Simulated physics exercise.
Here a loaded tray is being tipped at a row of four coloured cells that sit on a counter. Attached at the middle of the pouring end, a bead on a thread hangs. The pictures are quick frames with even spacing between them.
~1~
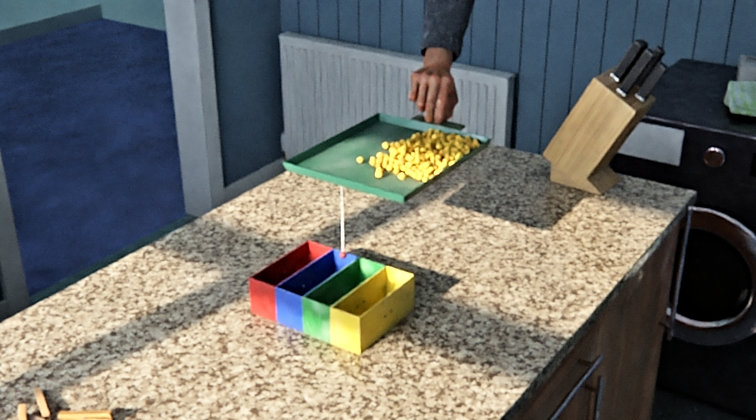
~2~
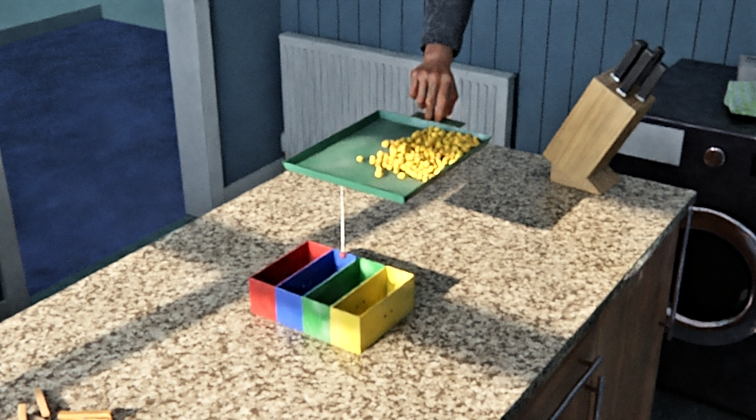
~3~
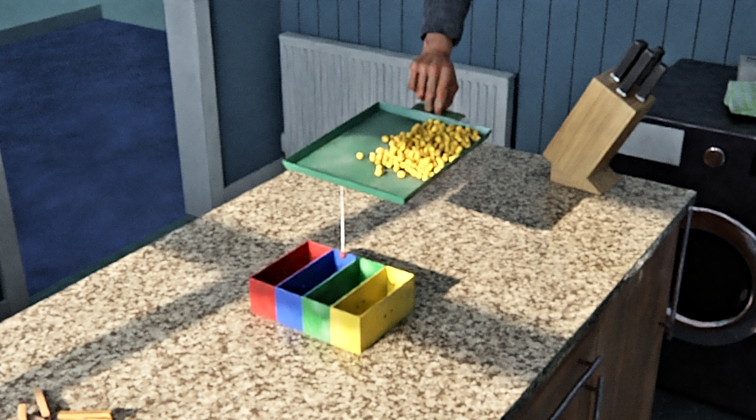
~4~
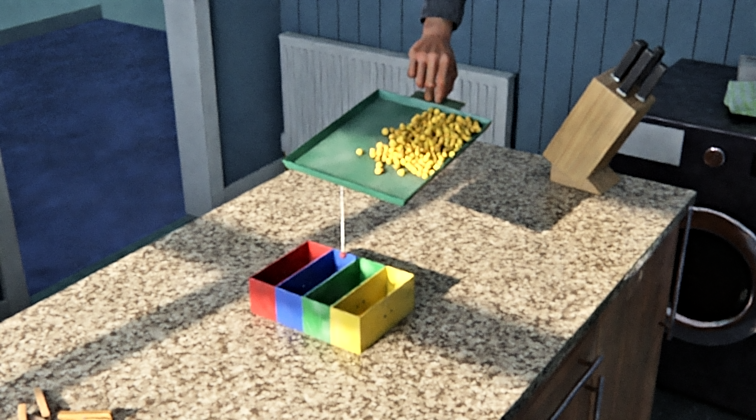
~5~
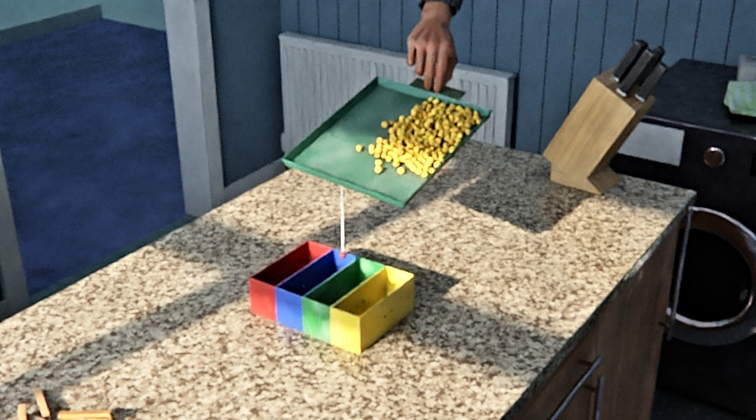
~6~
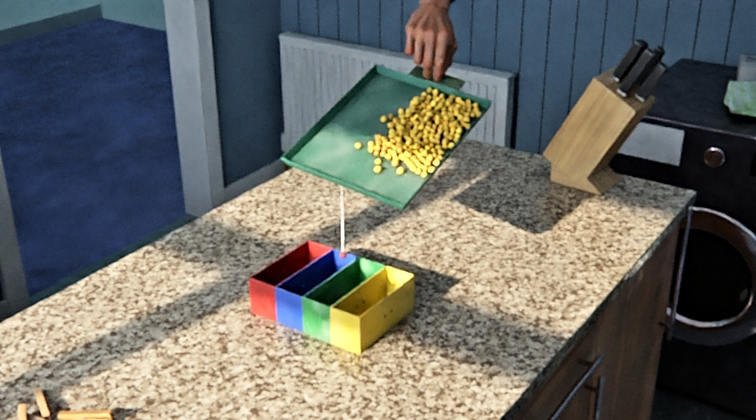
A green tray loaded with small yellow pieces starts nearly level above red, blue, green and yellow compartments on a speckled counter, then steadily tilts as a hand raises its far end, while the pieces barely shift across it.
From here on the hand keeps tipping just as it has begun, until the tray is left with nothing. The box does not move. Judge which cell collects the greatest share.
I would say the yellow one.
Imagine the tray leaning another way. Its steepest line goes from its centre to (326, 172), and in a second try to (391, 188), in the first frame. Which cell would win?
First aim: The cell in red. Second aim: The cell in yellow.
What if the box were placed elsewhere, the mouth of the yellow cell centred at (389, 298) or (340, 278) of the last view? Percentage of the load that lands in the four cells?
Near 90 and 20 percent respectively.
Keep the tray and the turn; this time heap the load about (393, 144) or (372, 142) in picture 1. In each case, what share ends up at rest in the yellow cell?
From the first start you get 40 in a hundred, from the second 30 in a hundred.
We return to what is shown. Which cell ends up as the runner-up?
Rank 2: Green.
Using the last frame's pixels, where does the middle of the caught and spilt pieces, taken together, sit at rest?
Around (374, 324).
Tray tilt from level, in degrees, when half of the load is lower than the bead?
It has tipped about 80 degrees.
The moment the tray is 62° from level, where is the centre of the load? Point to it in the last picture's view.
Its middle sits at about pixel (387, 196).
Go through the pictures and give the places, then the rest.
Corners of the pouring end at (287, 162) and (403, 194), level; middle of the load at (429, 153), puffed corn balls; bead on its thread at (343, 255); red cell at (263, 296); blue cell at (290, 306); green cell at (317, 317); yellow cell at (345, 327), in the first picture.
Corners of the pouring end at (287, 162) and (403, 194), level; middle of the load at (429, 152), in the second picture.
Corners of the pouring end at (287, 161) and (403, 196), tipped barely, lowest at the right corner; middle of the load at (429, 147), in the third picture.
Corners of the pouring end at (286, 159) and (403, 198), tipped a little, lowest at the right corner; middle of the load at (429, 141), in the fourth picture.
Corners of the pouring end at (286, 158) and (403, 200), tipped a little, lowest at the right corner; middle of the load at (429, 134), in the fifth picture.
Corners of the pouring end at (285, 157) and (403, 203), tipped clearly, lowest at the right corner; middle of the load at (428, 129); red cell at (263, 296); blue cell at (290, 306); green cell at (317, 317); yellow cell at (345, 327), in the sixth picture.
Soon, tray tipped steeply; about two thirds on the tray; a small part in the yellow cell; a stray few in the green cell; a stray few in the blue cell; about a quarter falling or outside the box.
A while on, tray tipped right over; a small part on the tray; about a third in the yellow cell; a small part in the green cell; a stray few in the blue cell; a stray few in the red cell; about half falling or outside the box.
Towards the end, tray tipped past a quarter turn; about half in the yellow cell; about a quarter in the green cell; a stray few in the blue cell; a stray few in the red cell; about a third falling or outside the box.
Finally, tray tipped past a quarter turn; about half in the yellow cell; about a quarter in the green cell; a stray few in the blue cell; a stray few in the red cell; about a third outside the box.
